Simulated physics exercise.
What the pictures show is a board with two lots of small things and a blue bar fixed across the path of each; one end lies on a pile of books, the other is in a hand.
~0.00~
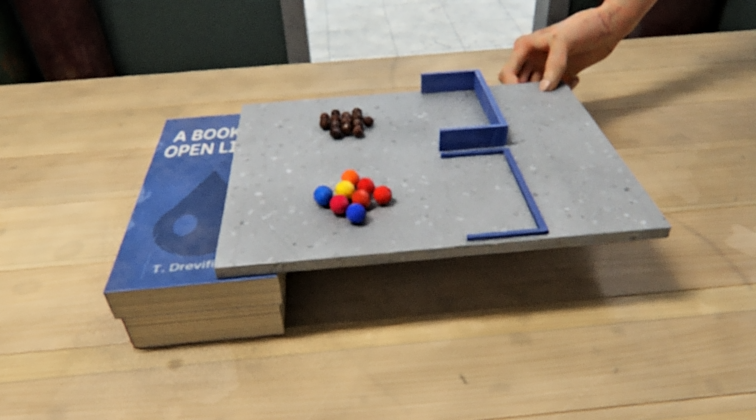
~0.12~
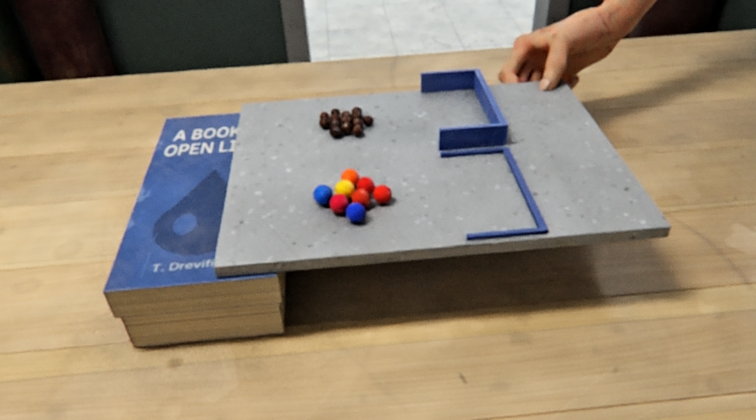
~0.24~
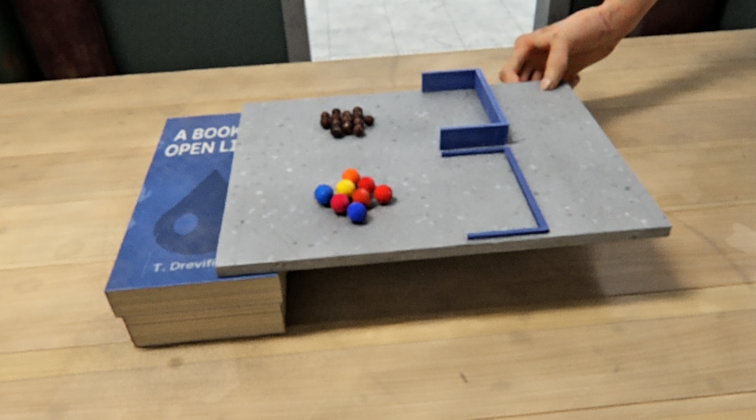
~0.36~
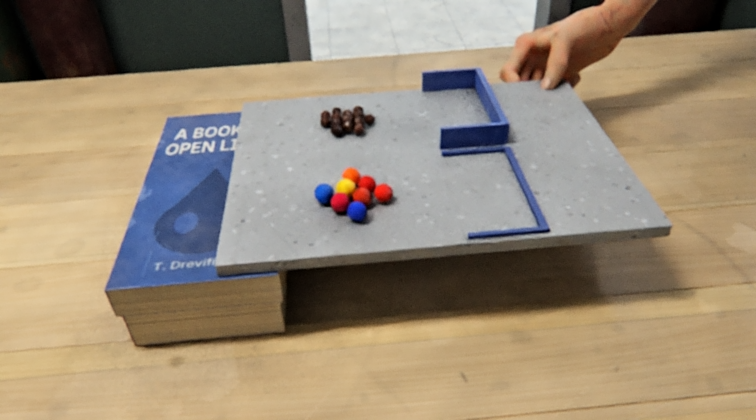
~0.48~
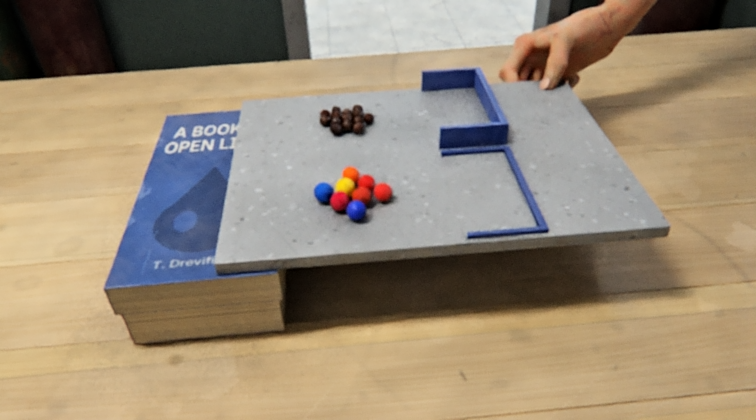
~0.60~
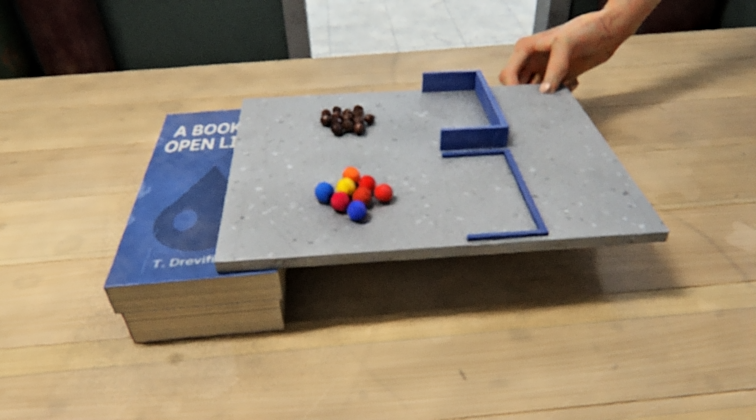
A hand held up the right end of a gray board resting on books, with small dark balls and colorful balls sitting near blue bars, and practically nothing moved the whole time.
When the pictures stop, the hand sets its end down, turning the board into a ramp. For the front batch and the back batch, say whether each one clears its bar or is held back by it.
The front batch overcomes its barrier, the back batch fails to clear its barrier.
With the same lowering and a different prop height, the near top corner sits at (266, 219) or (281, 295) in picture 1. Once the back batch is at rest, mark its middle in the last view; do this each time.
At about (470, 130), and at (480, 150).
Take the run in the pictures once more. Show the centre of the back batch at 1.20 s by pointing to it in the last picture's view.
I'd mark it somewhere close to (412, 134).
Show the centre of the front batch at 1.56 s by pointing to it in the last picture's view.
Near (571, 225).
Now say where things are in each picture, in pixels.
Held end of the board at (653, 226), level; book pile at (215, 197), about a quarter as high as the board is long; front batch at (361, 199), a few glass marbles; back batch at (347, 122), a few chocolate balls; front bar at (524, 187), much lower than a piece; back bar at (489, 105), taller than the pieces, in the first picture.
Held end of the board at (652, 225), level; back batch at (346, 121), in the second picture.
Held end of the board at (653, 225), level; front batch at (362, 198), in the third picture.
Held end of the board at (654, 224), level; back batch at (348, 120), in the fourth picture.
Held end of the board at (652, 225), level; front batch at (362, 196), in the fifth picture.
Held end of the board at (651, 230), down by 1°; book pile at (215, 192); front batch at (362, 197), not moving; back batch at (348, 119), not moving; front bar at (524, 189); back bar at (490, 106), in the sixth picture.
After 0.86 s, board sloping at 5°; front batch where it was; back batch where it was.
After 1.20 s, board sloping at 11°; front batch on its way down; back batch on its way down.
After 1.56 s, board resting at 13°; front batch most past its bar; back batch has reached its bar.
By the end (3.0 s), board resting at 13°; front batch all past its bar; back batch gathered behind its bar.
